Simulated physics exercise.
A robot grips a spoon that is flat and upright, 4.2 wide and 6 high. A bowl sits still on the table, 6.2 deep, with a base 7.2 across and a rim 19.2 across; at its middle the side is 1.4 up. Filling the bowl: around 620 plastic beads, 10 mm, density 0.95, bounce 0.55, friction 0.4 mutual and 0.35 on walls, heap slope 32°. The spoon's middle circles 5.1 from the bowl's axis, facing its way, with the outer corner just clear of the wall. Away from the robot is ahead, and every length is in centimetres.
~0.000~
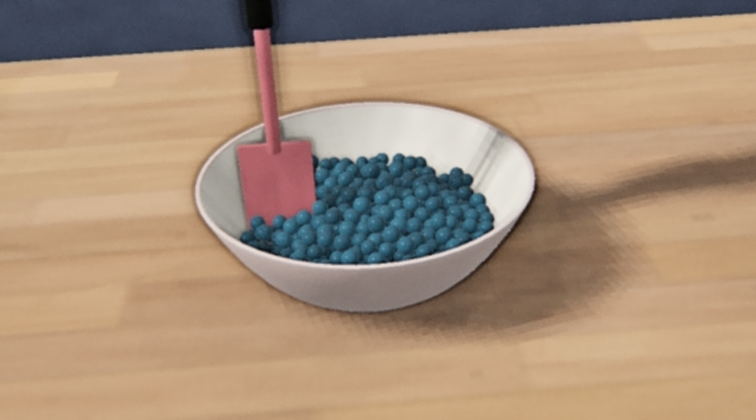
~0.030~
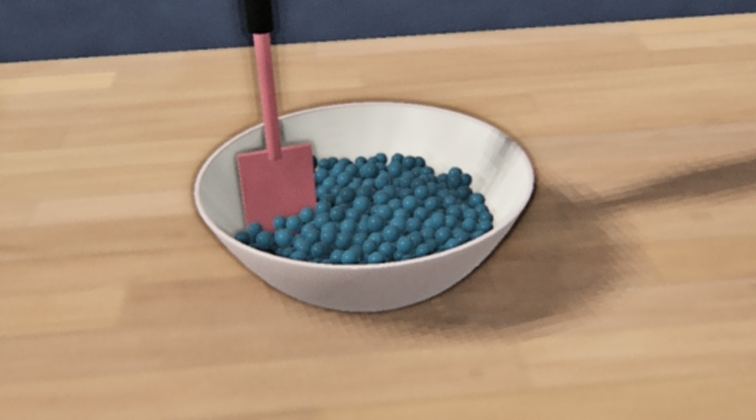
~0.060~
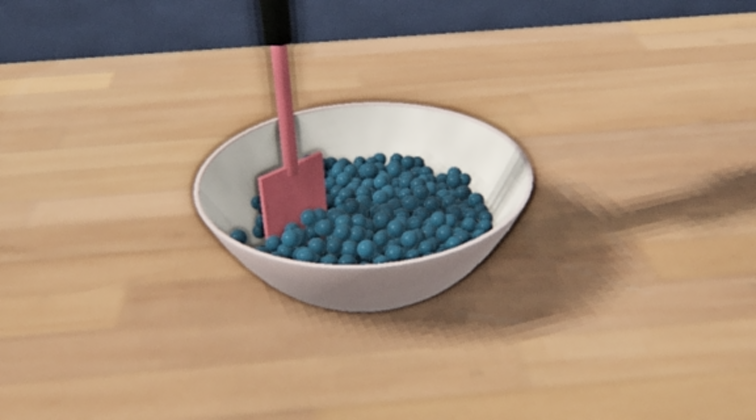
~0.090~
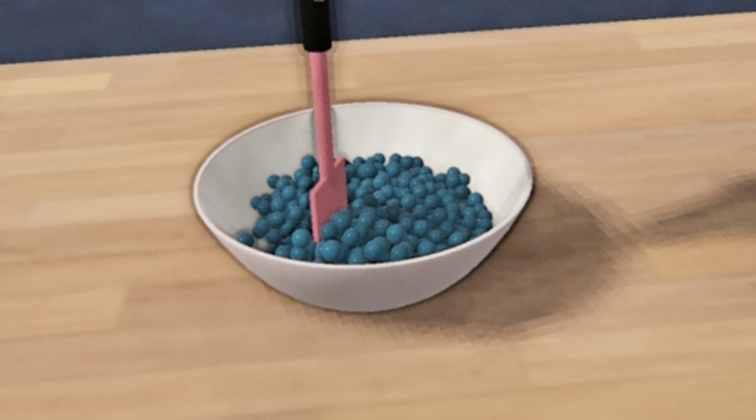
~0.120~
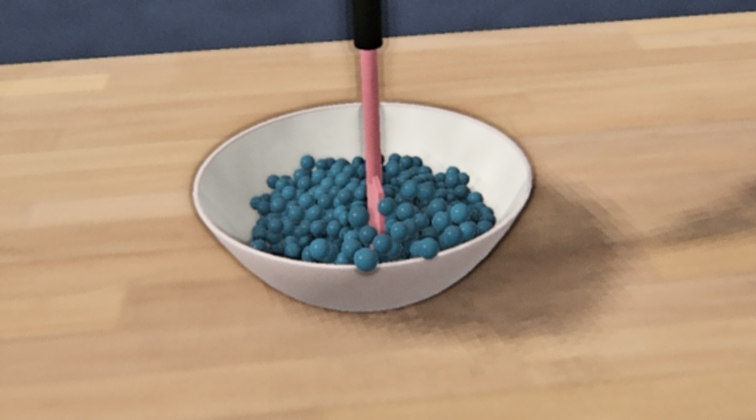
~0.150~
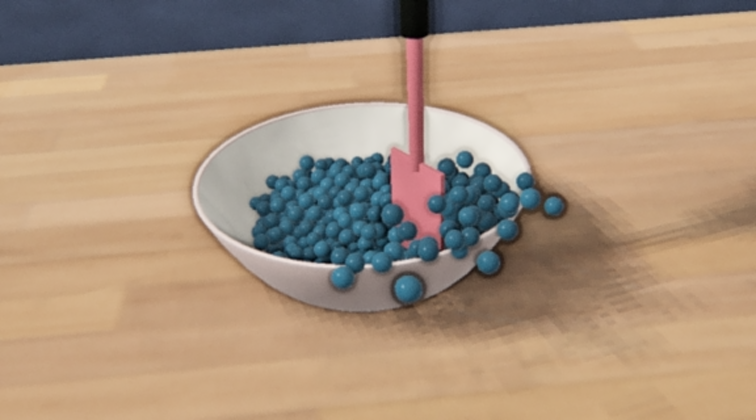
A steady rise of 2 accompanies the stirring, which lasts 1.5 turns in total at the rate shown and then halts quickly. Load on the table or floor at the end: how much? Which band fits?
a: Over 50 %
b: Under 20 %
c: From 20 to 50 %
c, from 20 to 50 %.
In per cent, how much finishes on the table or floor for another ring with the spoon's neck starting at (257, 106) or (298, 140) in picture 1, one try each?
Roughly 10 and 25 per cent.
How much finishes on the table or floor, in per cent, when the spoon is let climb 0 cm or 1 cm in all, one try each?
About 45 per cent on the first try and 35 per cent on the second.
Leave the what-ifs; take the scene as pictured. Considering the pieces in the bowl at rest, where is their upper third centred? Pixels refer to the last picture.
Centre, approx.: (349, 217).
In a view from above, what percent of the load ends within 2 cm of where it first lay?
I'd guess close to 50 percent of the load.
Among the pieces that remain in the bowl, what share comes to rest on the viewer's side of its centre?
About 50 %.
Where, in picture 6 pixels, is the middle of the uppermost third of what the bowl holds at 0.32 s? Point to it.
I'd point to somewhere close to (327, 166).
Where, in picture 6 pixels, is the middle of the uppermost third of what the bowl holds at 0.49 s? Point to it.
The centre lies near (340, 219) in the last picture.
By 0.32 s, 281° round, highest piece 12 above the table; 505 in the bowl, 47 on the table or floor, 71 in flight or on the tool.
By 0.49 s, 81° round, highest piece 9 above the table; 461 in the bowl, 139 on the table or floor, 23 in flight or on the tool.
By 0.78 s, 180° round, highest piece 5 above the table; 460 in the bowl, 163 on the table or floor.
By 1.48 s, 180° round, highest piece 5 above the table; 460 in the bowl, 163 on the table or floor.
Final count, 460 in the bowl, 163 on the table or floor. That is 26 % on the table or floor.
